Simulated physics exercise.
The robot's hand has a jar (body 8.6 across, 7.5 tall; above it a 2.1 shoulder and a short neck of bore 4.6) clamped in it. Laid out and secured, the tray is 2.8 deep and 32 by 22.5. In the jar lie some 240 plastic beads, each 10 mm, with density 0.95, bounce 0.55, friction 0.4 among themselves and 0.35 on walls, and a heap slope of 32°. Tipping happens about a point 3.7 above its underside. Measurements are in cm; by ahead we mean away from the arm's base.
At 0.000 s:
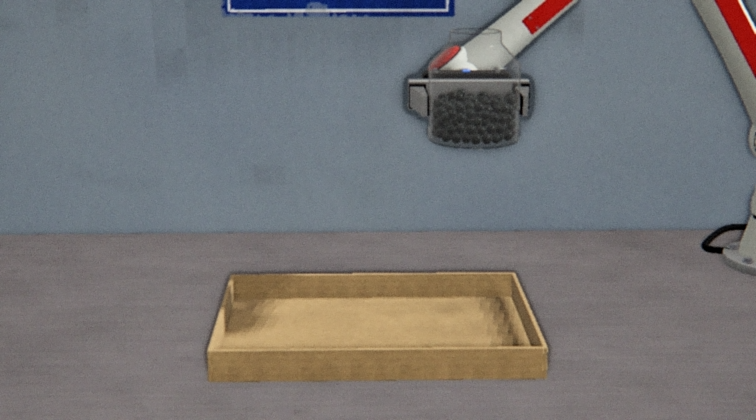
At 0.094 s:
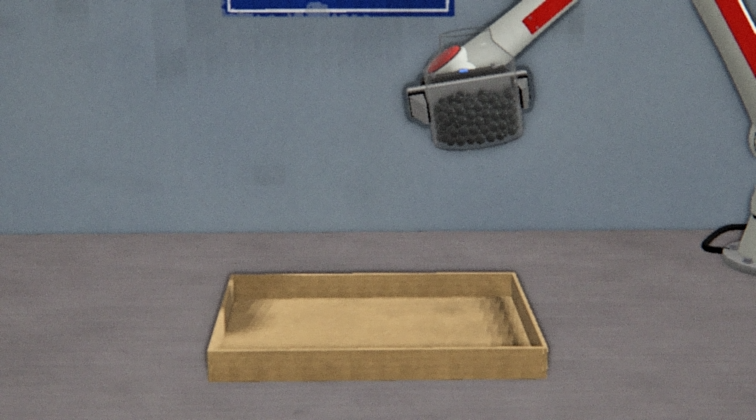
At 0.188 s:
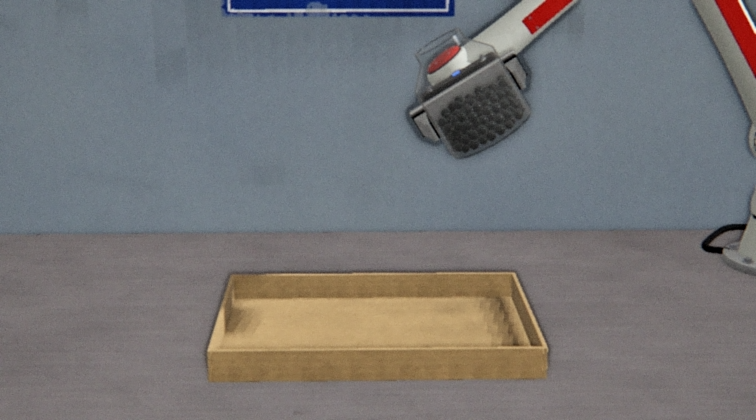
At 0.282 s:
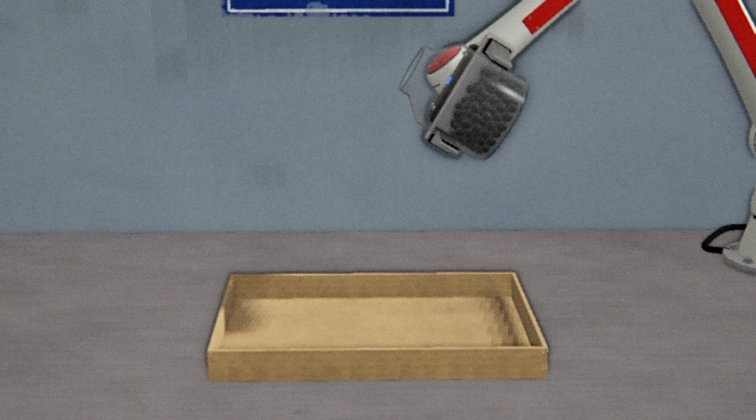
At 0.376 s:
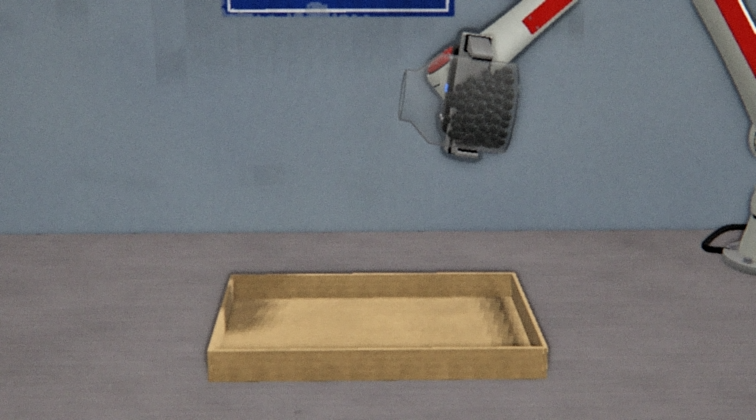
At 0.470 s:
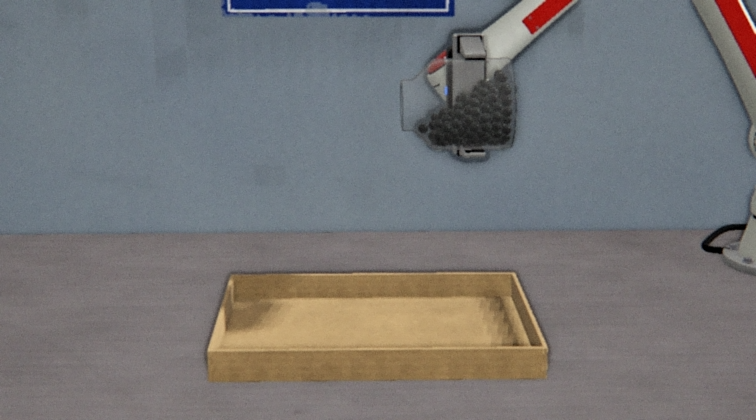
A robot arm rotates a clear jar of dark beads sideways above an empty tray.
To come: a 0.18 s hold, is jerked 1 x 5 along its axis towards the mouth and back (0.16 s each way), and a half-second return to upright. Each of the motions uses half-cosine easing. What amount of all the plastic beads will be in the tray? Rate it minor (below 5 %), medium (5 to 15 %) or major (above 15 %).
Minor.
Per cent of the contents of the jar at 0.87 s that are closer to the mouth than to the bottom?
About 65 per cent.
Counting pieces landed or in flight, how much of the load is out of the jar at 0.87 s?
By then, around 0 per cent of the load is out of the jar.
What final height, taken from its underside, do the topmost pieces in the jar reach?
Around 5.5 cm.
By 0.87 s, tipped 91°, highest piece 26 above the table; 239 in the jar.
By 1.27 s, tipped 31°, highest piece 30 above the table; 238 in the jar, 1 in the tray.
By 1.67 s, upright, highest piece 27 above the table; 238 in the jar, 1 in the tray.
By 2.37 s, upright, highest piece 27 above the table; 238 in the jar, 1 in the tray.
Final count, 238 in the jar, 1 in the tray. That is 0 % in the tray.
